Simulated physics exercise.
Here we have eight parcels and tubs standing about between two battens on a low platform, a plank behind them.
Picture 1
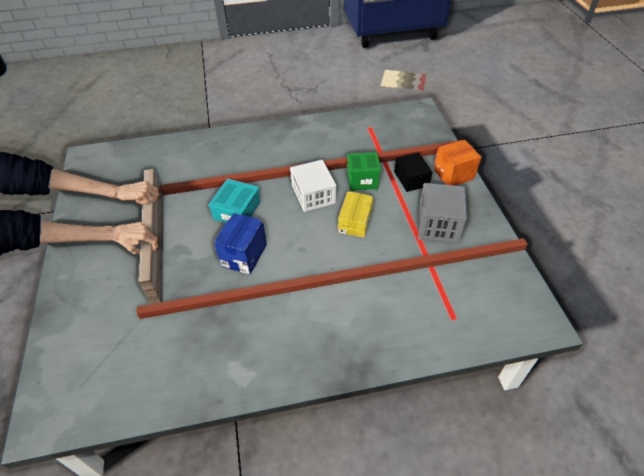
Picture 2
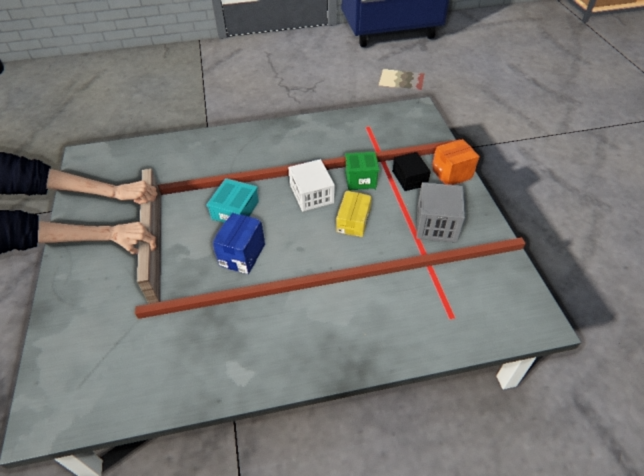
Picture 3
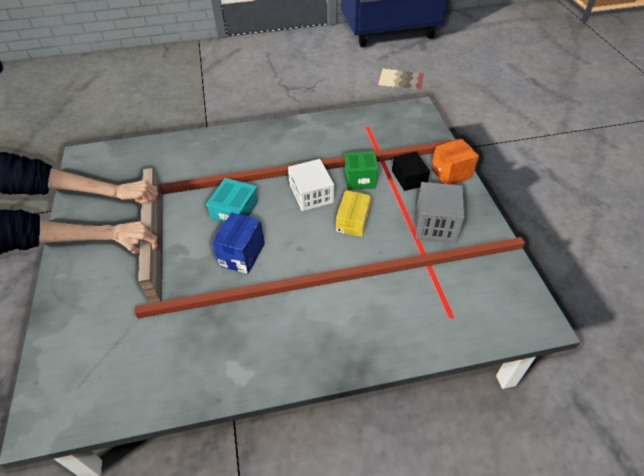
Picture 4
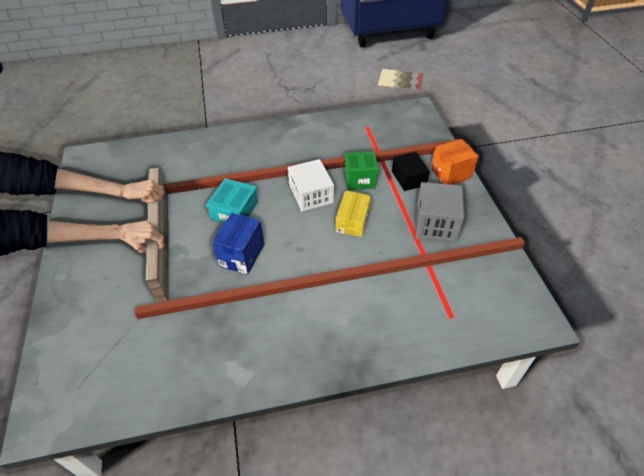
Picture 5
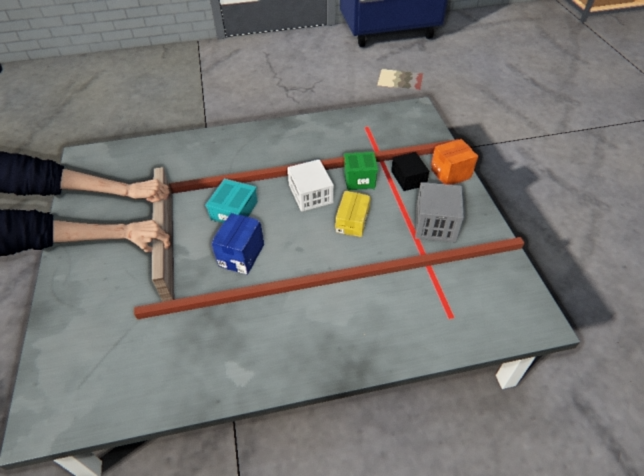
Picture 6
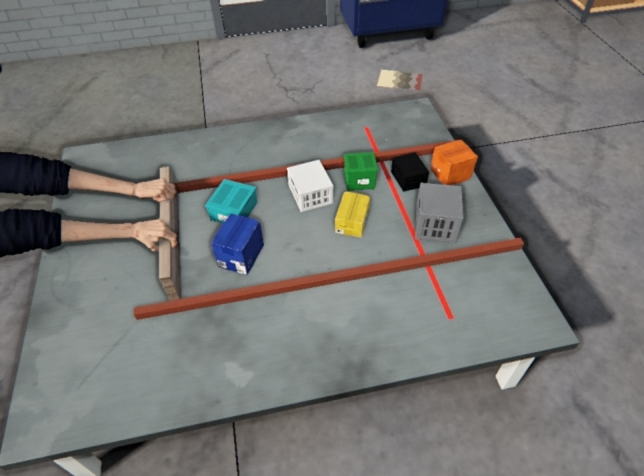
On a low grey platform, two hands held a plank upright behind eight scattered parcels and tubs between two battens, then slid it slightly to the right, while the parcels and tubs stayed put.
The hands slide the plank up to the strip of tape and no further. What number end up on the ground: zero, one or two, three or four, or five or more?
Here the number that fall off is one or two.
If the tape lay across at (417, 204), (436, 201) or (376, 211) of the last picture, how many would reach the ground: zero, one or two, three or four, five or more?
One after another: Three or four; either three or four; just one or two.
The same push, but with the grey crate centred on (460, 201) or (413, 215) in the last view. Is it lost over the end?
The grey crate does not fall; is kept.
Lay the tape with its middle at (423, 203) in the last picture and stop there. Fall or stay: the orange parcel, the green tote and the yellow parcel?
The orange parcel tumbles off, the green tote falls, the yellow parcel survives.
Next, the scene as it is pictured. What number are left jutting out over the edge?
1 of them.
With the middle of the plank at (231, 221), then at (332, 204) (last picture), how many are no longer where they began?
The counts are 2 and 7.
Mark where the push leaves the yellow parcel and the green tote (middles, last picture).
The yellow parcel at (445, 195), the green tote at (465, 155).
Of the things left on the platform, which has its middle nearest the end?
It is the green tote.
A little later, none off yet; orange parcel at rest near (453, 163); grey crate at rest near (438, 213); black crate at rest near (410, 172).
Next, none off yet; orange parcel shifted about its own width near (486, 161); grey crate shifted a little near (444, 213); black crate shifted about its own width near (455, 165).
When it is over, the number that fall off is one or two; down, black crate and orange parcel.
